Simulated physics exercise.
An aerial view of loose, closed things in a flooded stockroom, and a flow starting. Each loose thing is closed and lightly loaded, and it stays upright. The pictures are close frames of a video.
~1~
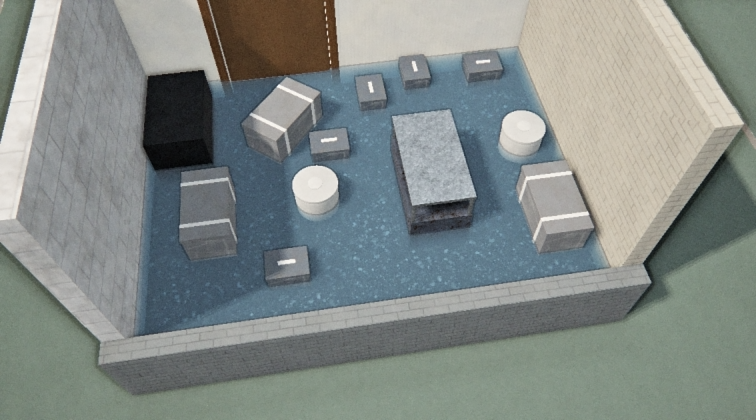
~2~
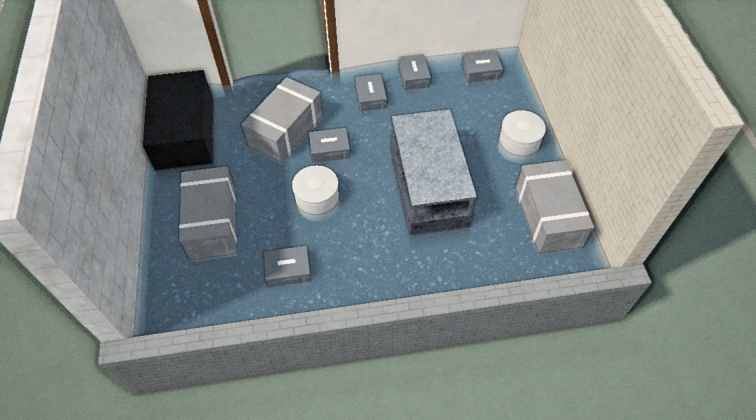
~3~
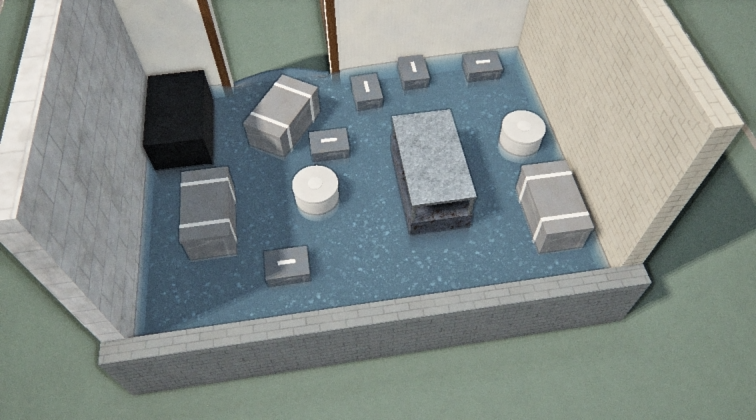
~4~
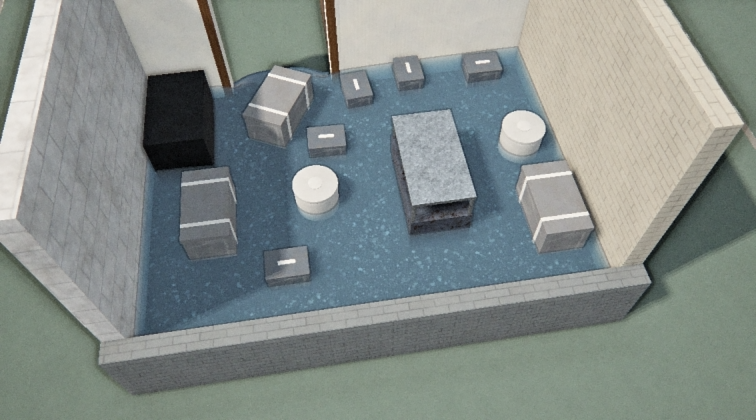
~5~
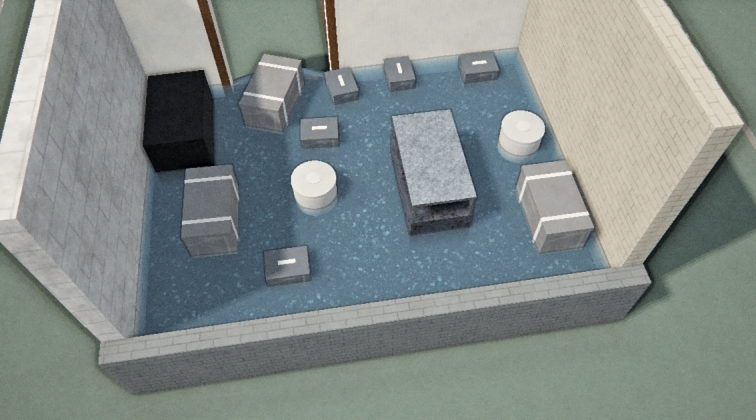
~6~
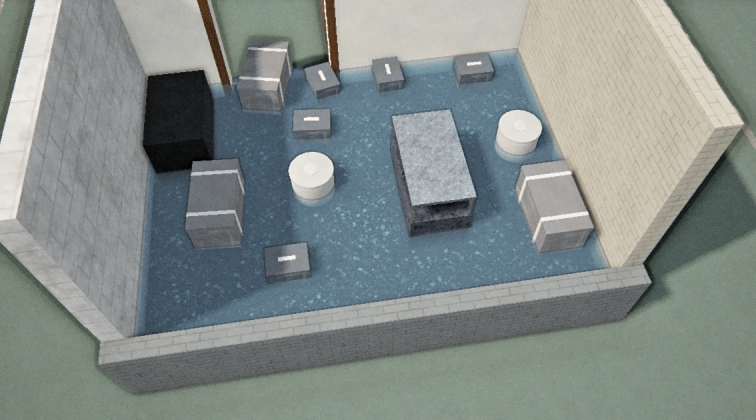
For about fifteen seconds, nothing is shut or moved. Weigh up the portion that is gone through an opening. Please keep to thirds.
Keeping to thirds, two thirds or more.
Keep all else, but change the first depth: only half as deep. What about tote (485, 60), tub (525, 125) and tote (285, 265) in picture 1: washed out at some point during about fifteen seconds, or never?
Notes - A: Still there; B: Still there; C: Still there.
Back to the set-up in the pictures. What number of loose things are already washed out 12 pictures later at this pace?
That gives 5.
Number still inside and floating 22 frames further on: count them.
Tally at that point: 3.
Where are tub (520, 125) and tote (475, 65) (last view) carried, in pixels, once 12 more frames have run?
(484, 106) and (394, 70), roughly.
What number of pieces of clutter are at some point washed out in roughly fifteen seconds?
I make it 7 in total.
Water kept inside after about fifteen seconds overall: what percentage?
Roughly 42 in a hundred.
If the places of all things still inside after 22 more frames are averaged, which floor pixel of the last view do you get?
Somewhere near (414, 165) in the last view.
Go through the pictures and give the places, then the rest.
A trunk at (282, 108), afloat; a tote at (371, 88) floats; 0 of 10 have shifted, in the first frame.
A trunk at (282, 108), afloat; a tote at (371, 88) floats; 0 of 10 have shifted, in the second frame.
A trunk at (281, 105) floats, close to its start; a tote at (367, 87) floats, close to its start; 2 of 10 have shifted, in the third frame.
A trunk at (278, 94), afloat, close to its start; a tote at (356, 85) floats, close to its start; 4 of 10 have shifted, in the fourth frame.
A trunk at (271, 81), afloat, a stride from its start; a tote at (341, 81) floats, a stride from its start; 5 of 10 have shifted, in the fifth frame.
A trunk at (264, 64), afloat, a stride from its start; a tote at (322, 76), afloat, a stride from its start; 8 of 10 have shifted, in the sixth frame.
A moment on, 2 of 10 are out; 8 afloat.
Next, 5 of 10 are out; 5 afloat.
Later, 7 of 10 are out; 3 afloat.
In the end, 7 of 10 are out; 1 afloat.
